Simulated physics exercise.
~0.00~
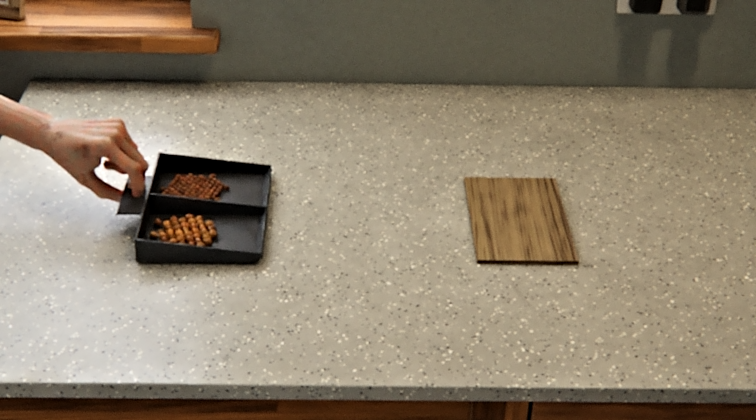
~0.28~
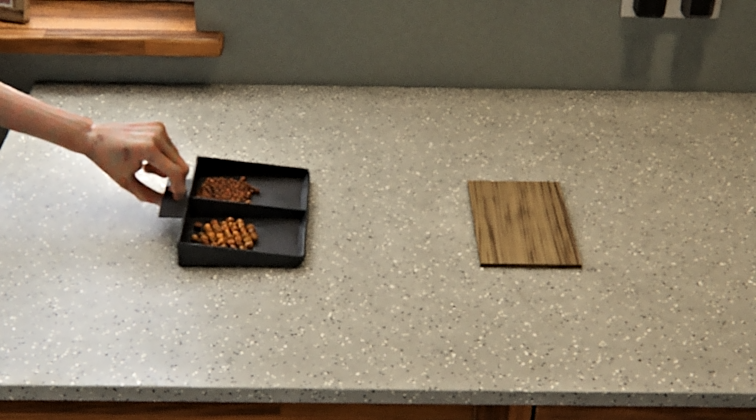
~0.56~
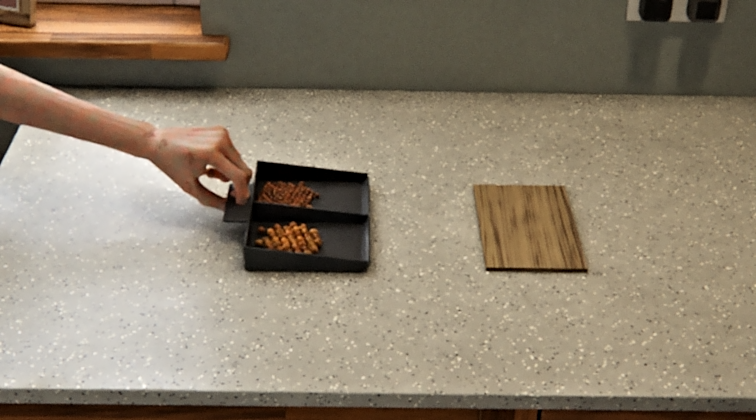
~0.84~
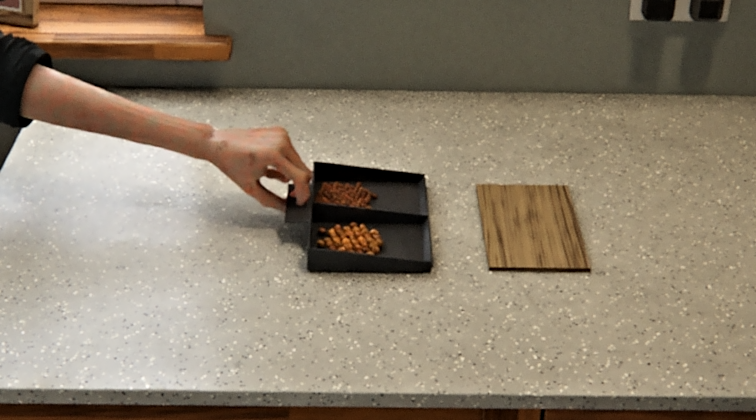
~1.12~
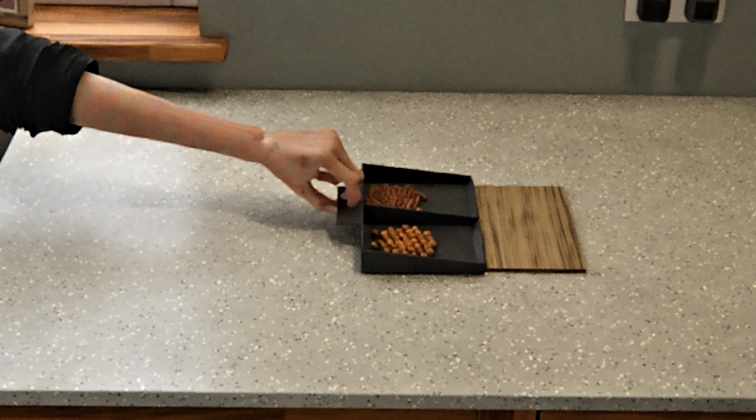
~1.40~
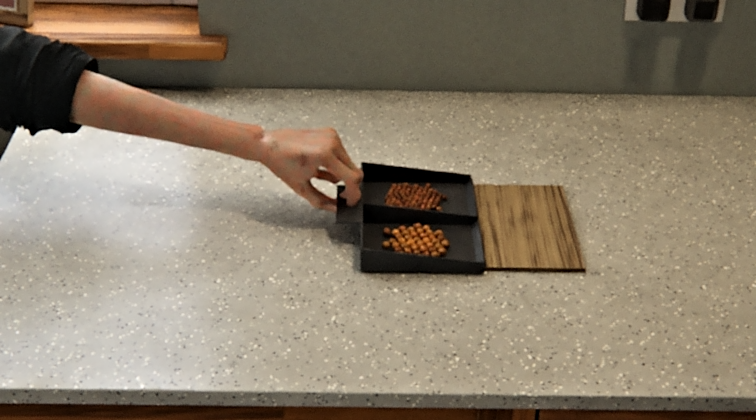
A hand pushed a black divided tray holding two small piles of brown pellets rightward along a speckled counter until it stopped against a flat wooden board, and both piles slid a little toward the front but stayed inside their compartments.
